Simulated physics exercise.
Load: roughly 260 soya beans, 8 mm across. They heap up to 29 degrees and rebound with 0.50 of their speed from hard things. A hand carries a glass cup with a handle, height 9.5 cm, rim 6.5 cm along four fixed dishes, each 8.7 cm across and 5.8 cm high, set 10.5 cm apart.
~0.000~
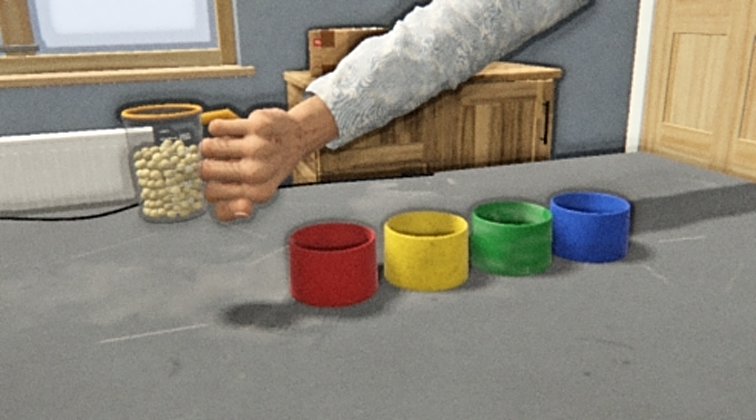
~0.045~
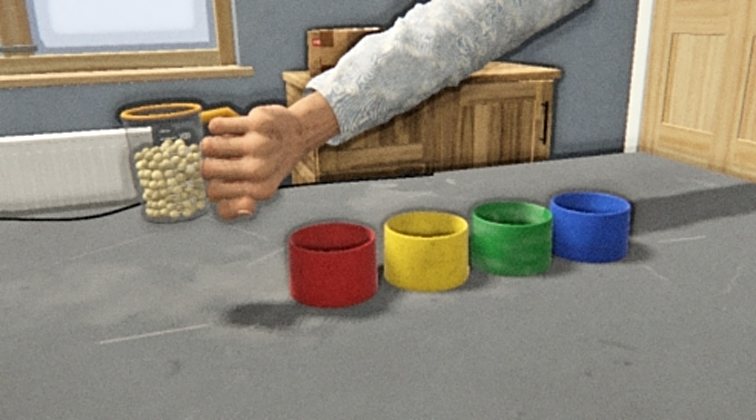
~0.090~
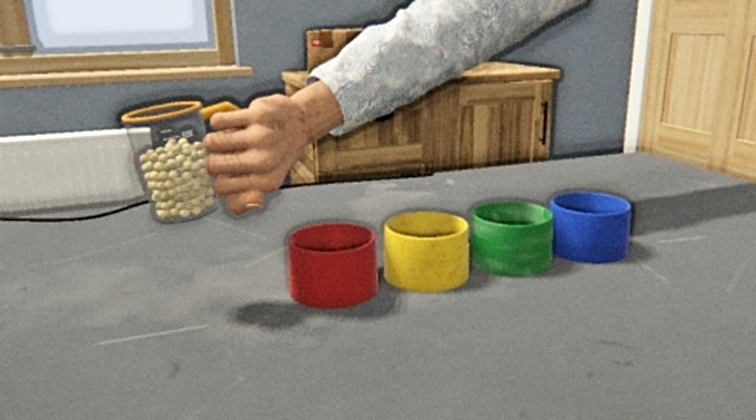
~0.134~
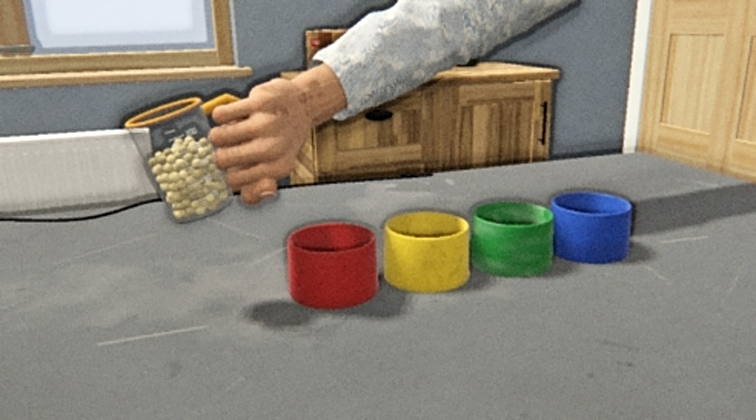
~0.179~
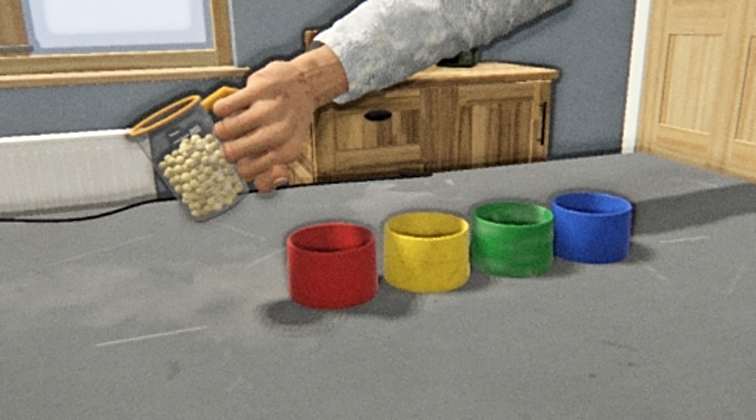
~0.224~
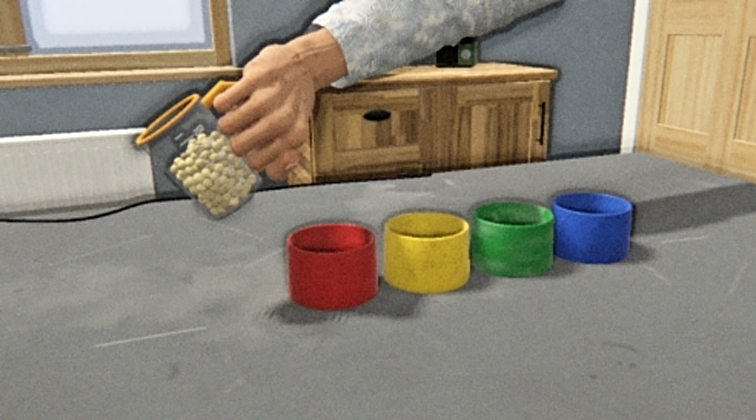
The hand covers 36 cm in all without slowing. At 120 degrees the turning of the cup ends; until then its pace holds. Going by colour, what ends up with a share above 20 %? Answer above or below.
Red: Above, blue: Below, green: Below, yellow: Below, counter: Above.
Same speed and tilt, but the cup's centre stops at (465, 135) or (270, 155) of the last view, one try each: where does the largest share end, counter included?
Most goes to: Counter; counter.
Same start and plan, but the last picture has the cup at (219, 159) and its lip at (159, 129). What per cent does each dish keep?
Red 10; blue 0; green 0; yellow 70.
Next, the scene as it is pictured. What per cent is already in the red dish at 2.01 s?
Near 25 per cent so far.
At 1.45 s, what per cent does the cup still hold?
Roughly 0 per cent.
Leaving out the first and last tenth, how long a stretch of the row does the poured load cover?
About 16 cm.
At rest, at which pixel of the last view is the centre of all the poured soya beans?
Near (254, 298).
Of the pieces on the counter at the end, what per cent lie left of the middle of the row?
Some 100 per cent.
After 0.96 s, tilt 120 degrees; cup holds 5 %, red 20 %.
After 1.45 s, tilt 120 degrees; cup holds 0 %, red 25 %.
After 2.01 s, tilt 120 degrees; cup holds 0 %, red 25 %.
In the end, at 2.3 s, red 25 %, blue 0 %, green 0 %, yellow 0 %, counter 75 %.
